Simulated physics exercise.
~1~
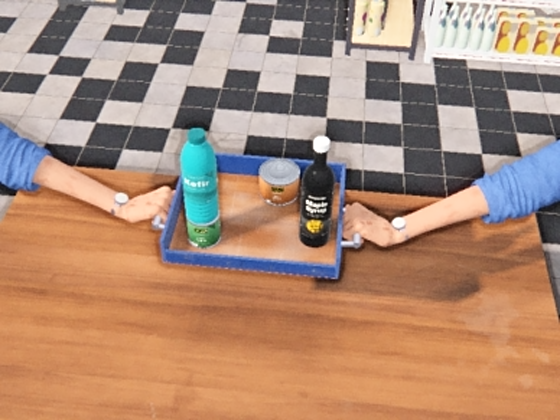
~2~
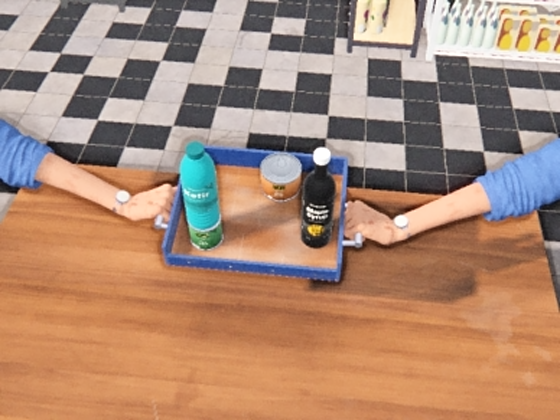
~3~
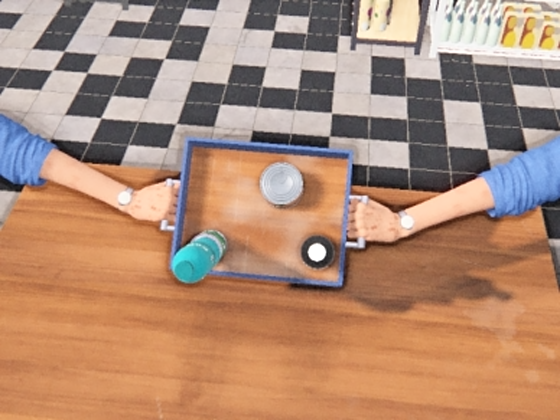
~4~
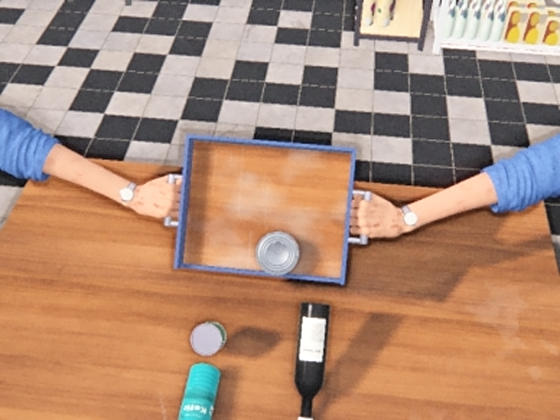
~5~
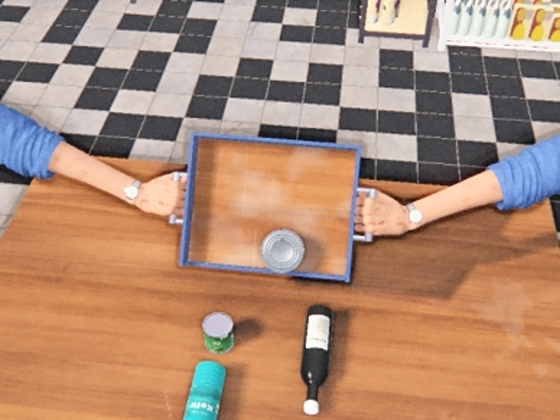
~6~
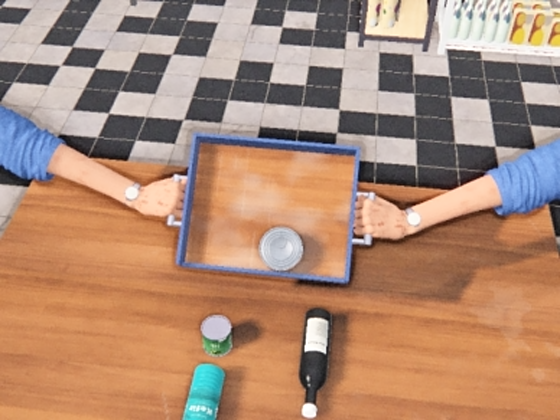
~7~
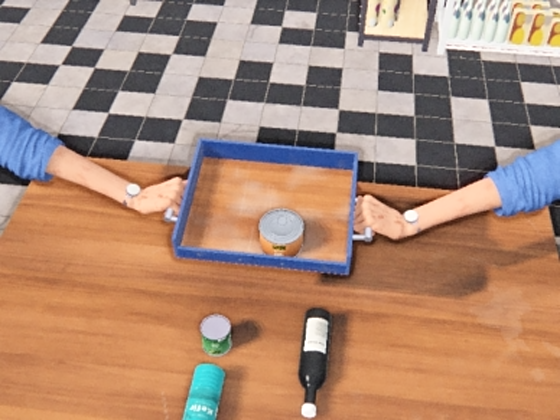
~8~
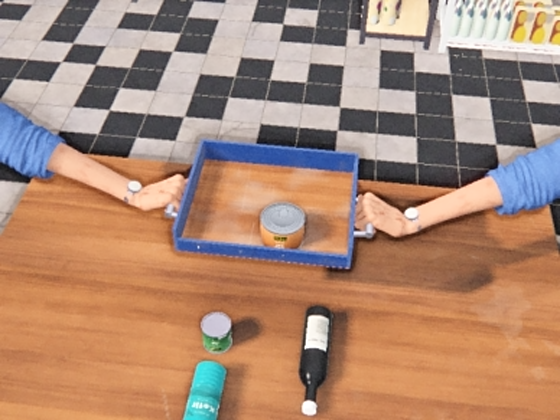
Two hands tipped a blue-rimmed crate steeply toward the near side, spilling a turquoise bottle, a black bottle and a green tin onto the wooden table, then levelled it most of the way, with the orange tub still upright inside near the front wall.
